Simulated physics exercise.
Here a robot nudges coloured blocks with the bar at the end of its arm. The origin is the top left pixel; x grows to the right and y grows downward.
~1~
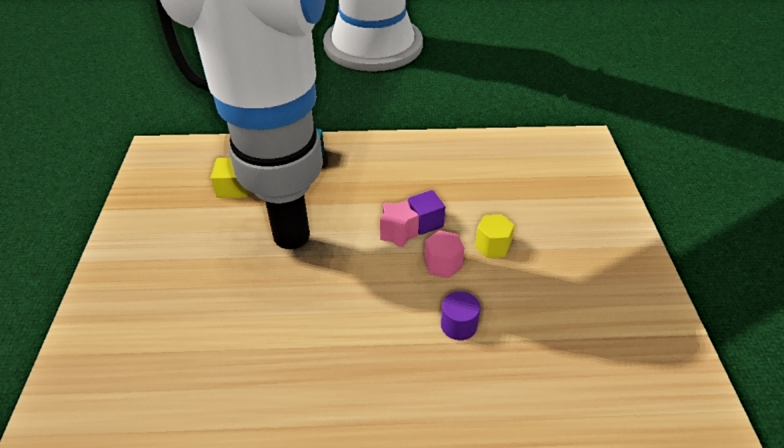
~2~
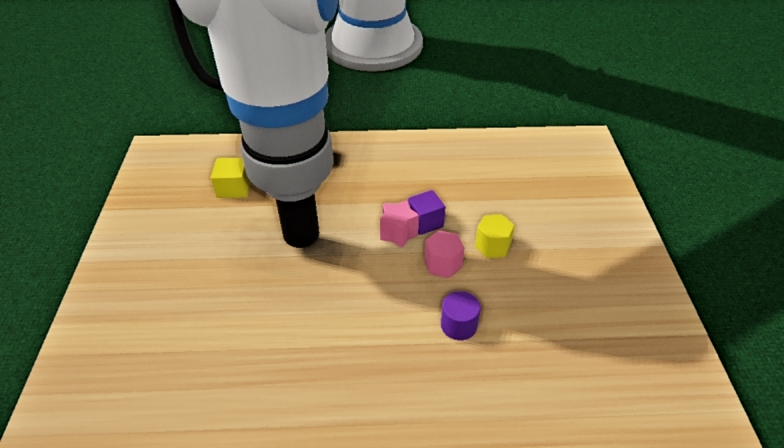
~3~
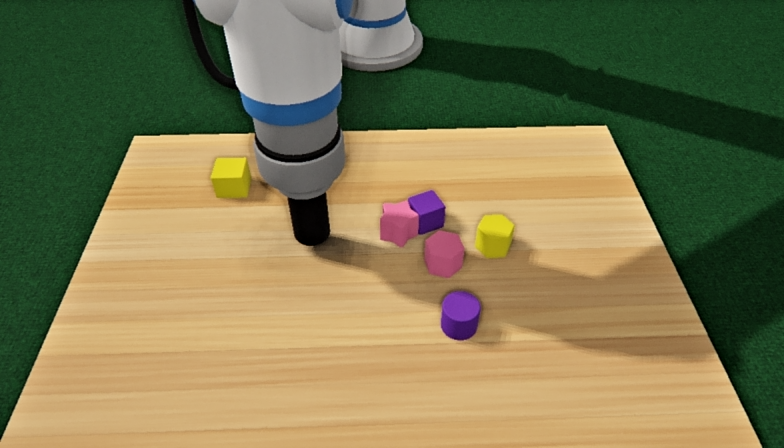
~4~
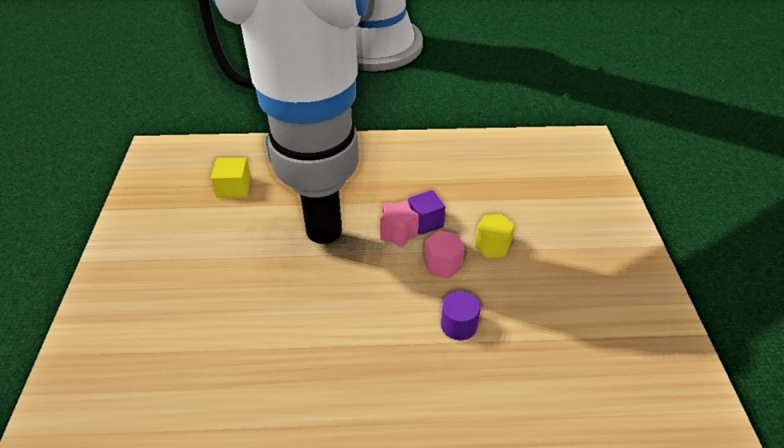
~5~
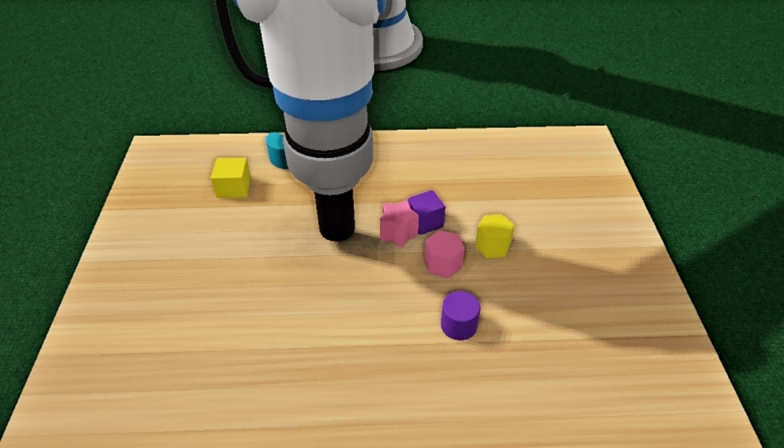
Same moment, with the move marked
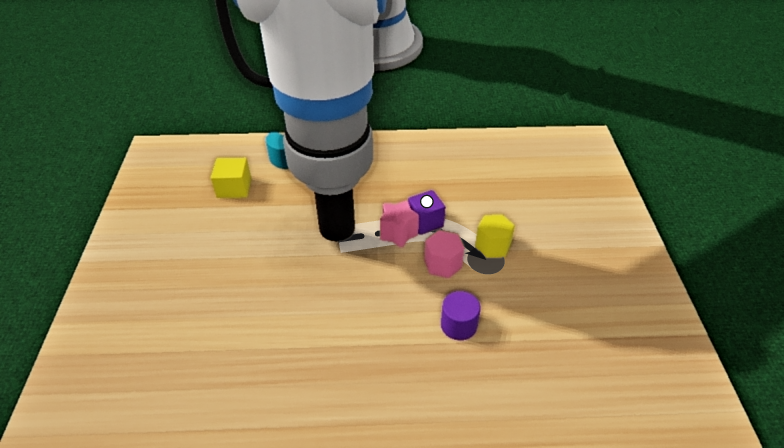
Robot arm sliding its black bar slowly rightward over a wooden table, while the pink, purple and yellow blocks stay still.
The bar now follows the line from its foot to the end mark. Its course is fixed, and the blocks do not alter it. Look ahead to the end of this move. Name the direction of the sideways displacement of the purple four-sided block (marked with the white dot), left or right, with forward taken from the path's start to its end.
Sideways shift: Left.
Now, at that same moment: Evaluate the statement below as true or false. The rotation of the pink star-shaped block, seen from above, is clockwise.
That is false.
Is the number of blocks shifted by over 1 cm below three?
I expect not.
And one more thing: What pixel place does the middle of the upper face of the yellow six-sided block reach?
The middle of its upper face should be somewhere near (525, 233).
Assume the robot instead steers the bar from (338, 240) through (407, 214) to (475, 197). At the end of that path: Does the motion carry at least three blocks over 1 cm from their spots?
My answer is no.
Path on the board, from (338, 240) by way of (391, 232) and (444, 232) to (486, 260); the dot is on the purple four-sided block.
The first path, step by step. One third of the way, bar (392, 222); pink star-shaped block (425, 211); purple four-sided block (448, 197).
Two thirds of the way, bar (445, 222); pink star-shaped block (478, 208), turned 15° anticlockwise; purple four-sided block (495, 190), turned 25° anticlockwise; yellow six-sided block (505, 228).
At the end, bar (488, 250); pink star-shaped block (498, 212), turned 55° anticlockwise; purple four-sided block (499, 188), turned 35° anticlockwise; pink six-sided block (446, 246), turned 15° clockwise; yellow six-sided block (525, 233), turned 40° clockwise.
